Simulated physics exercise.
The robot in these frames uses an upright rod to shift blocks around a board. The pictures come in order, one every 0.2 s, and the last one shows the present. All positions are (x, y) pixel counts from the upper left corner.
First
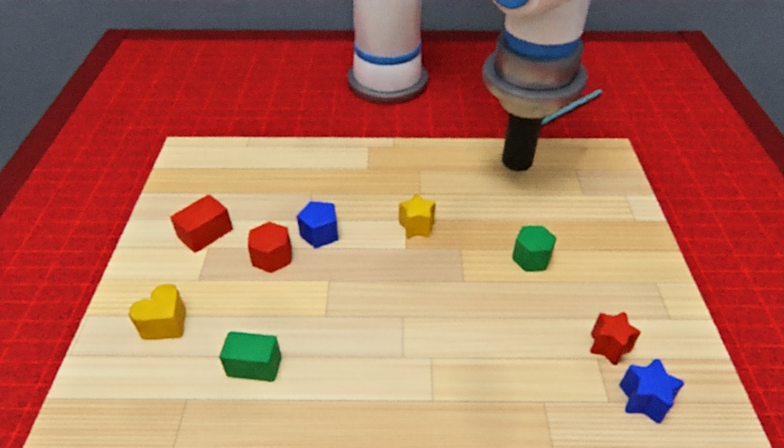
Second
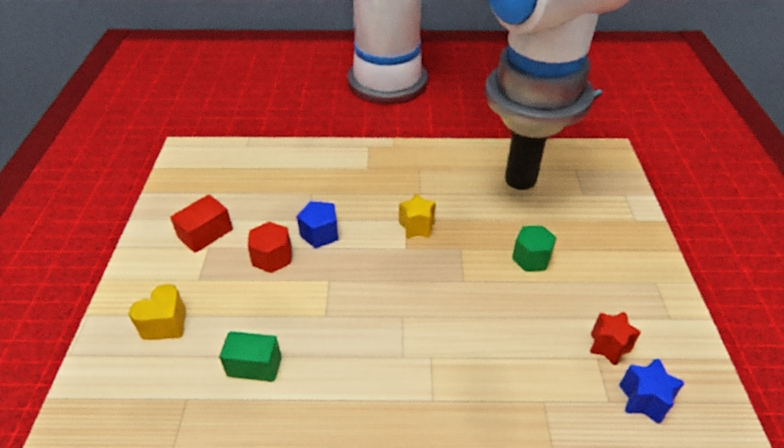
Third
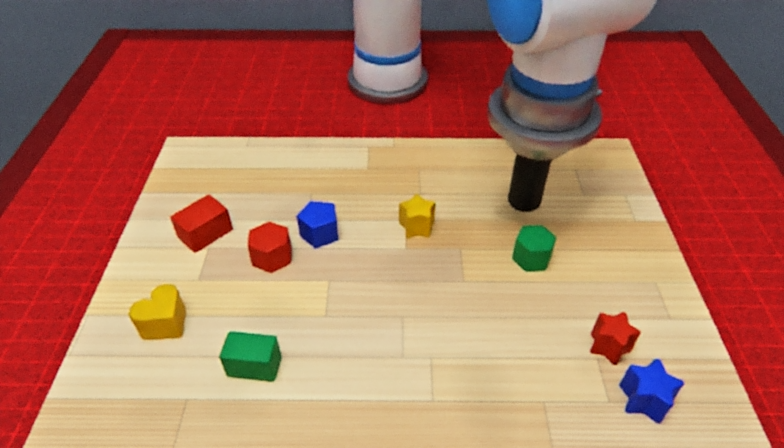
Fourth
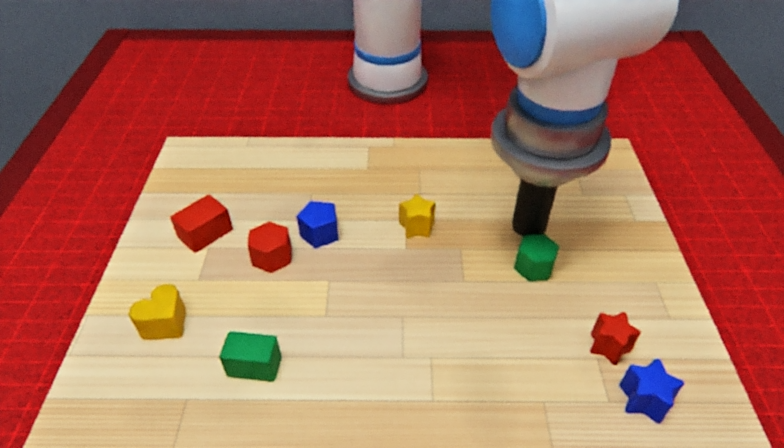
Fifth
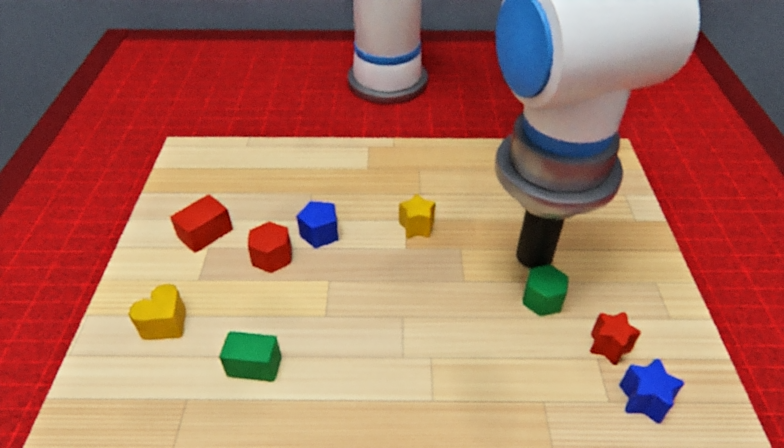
A robot arm lowers its black rod down the board and pushes the green hexagon downward.
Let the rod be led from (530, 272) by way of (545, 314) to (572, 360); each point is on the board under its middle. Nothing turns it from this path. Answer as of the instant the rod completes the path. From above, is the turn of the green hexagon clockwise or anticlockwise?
It goes round the way clock hands do.
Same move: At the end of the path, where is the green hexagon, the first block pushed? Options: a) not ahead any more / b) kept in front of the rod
I choose b.
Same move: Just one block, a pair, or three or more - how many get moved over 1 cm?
The number will come to 1.
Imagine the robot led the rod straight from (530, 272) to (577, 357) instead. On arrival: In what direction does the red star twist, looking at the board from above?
The twist is anticlockwise.
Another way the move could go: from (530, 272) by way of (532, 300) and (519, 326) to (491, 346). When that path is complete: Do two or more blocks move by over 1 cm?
No, that is not what happens.
What follows on the original path. One third of the way, rod (544, 286); green hexagon (559, 310).
Two thirds of the way, rod (558, 315); green hexagon (572, 343).
At the end, rod (577, 346); green hexagon (588, 378), turned 25° clockwise; red star not moved.
